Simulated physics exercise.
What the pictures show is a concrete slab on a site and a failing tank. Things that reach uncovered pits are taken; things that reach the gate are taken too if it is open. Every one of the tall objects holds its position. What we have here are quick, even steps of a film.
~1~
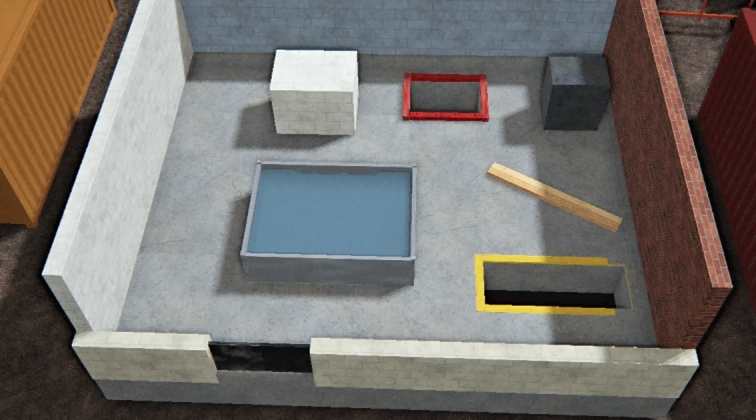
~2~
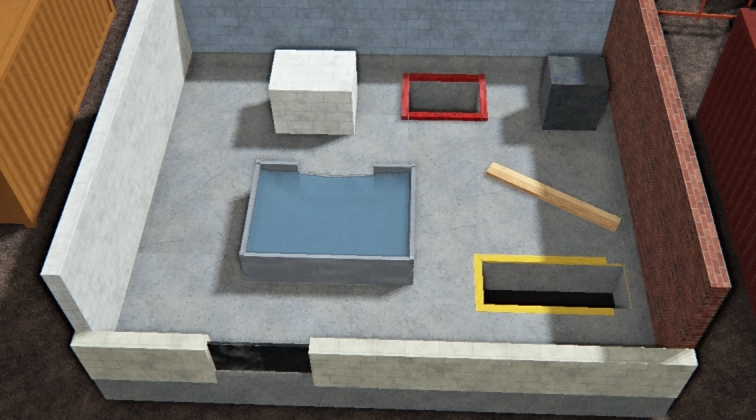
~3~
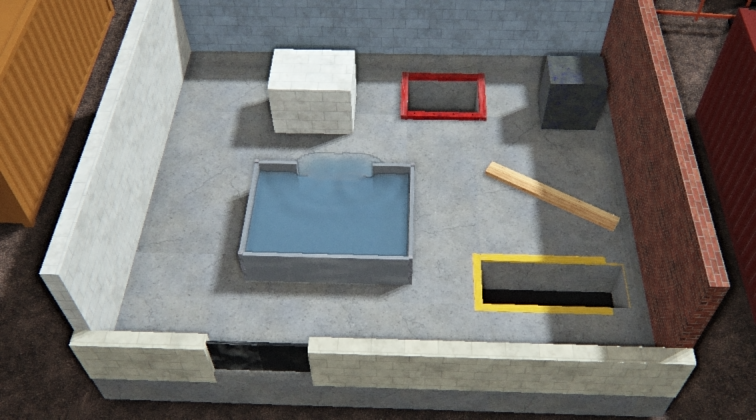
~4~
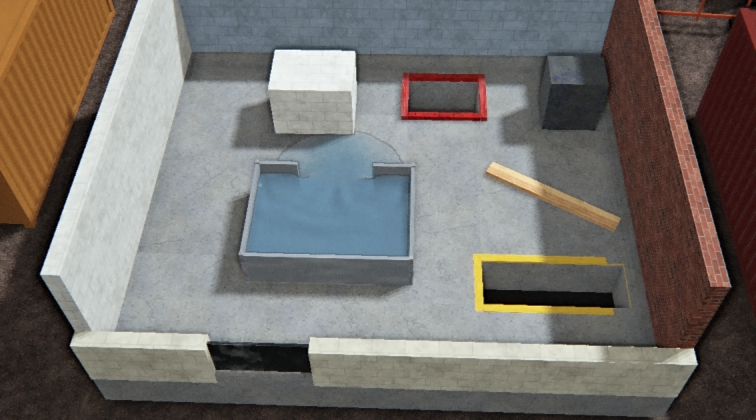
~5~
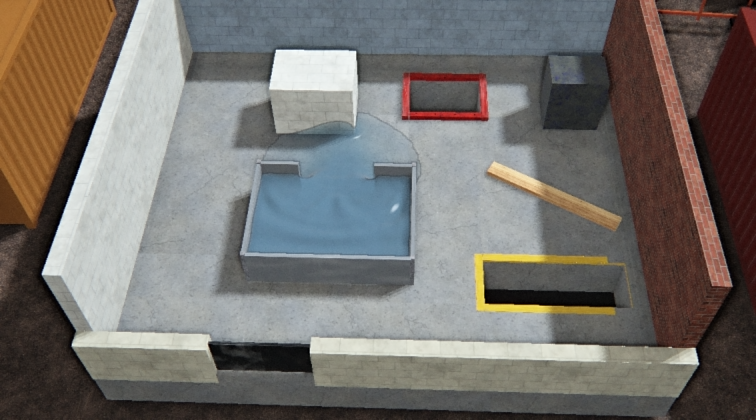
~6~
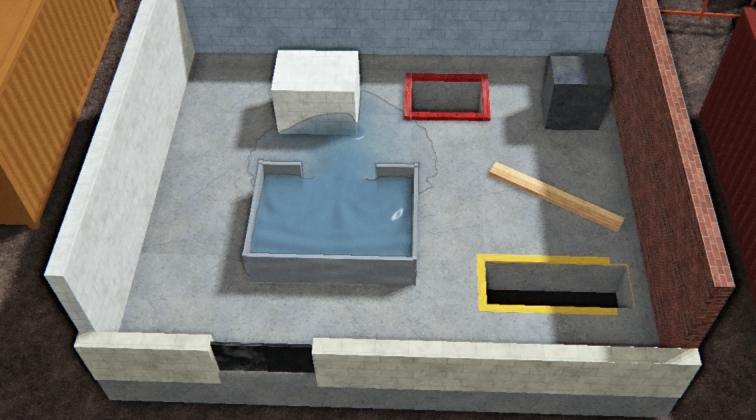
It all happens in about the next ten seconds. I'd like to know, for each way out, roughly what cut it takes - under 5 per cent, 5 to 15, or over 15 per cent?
The gate will not reach five per cent; the red pit will not leave the five-to-fifteen per cent band; the yellow pit will not reach five per cent.
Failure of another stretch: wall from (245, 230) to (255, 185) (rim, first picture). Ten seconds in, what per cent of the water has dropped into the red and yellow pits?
In percent: Red 0, yellow 12.
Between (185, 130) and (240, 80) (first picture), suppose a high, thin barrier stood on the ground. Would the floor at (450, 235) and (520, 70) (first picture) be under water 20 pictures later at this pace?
Spared, then submerged.
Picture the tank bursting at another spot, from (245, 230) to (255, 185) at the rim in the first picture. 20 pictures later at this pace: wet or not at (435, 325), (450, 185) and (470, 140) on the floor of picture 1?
Going point by point: Left unwetted, left unwetted, left unwetted.
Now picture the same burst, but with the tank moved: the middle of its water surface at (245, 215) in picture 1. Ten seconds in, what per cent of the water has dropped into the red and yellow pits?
Shares - red: 2 in a hundred; yellow: 10 in a hundred.
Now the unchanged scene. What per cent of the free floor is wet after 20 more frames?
Roughly 55 percent, I'd say.
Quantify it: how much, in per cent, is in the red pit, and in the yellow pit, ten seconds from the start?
About 8 percent for the first and about 2 percent for the second.
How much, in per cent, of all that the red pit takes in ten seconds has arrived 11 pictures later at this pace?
Around 50 percent.
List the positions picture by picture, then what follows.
The first picture shows the water tank at (333, 212) is whole and still.
In the second picture, the front is at a hidden place, out from the gap on the water tank's far side.
In the third picture, the front is at a hidden place, out from the gap on the water tank's far side.
In the fourth picture, water pours out on the water tank's far side and has run to (365, 137).
In the fifth picture, water pours out on the water tank's far side and has run to (367, 117).
In the sixth picture, water pours out on the water tank's far side and has run to (371, 97).
A moment on, water covers 15 % of the floor; the gate 0 %, the red pit 1 %, the yellow pit 0 %.
Next, water covers 30 % of the floor; the gate 0 %, the red pit 4 %, the yellow pit 0 %.
Then, water covers 55 % of the floor; the gate 0 %, the red pit 6 %, the yellow pit 0 %.
Later, water covers 70 % of the floor; the gate 0 %, the red pit 7 %, the yellow pit 1 %.
In the end, water covers 85 % of the floor; the gate 0 %, the red pit 7 %, the yellow pit 3 %.
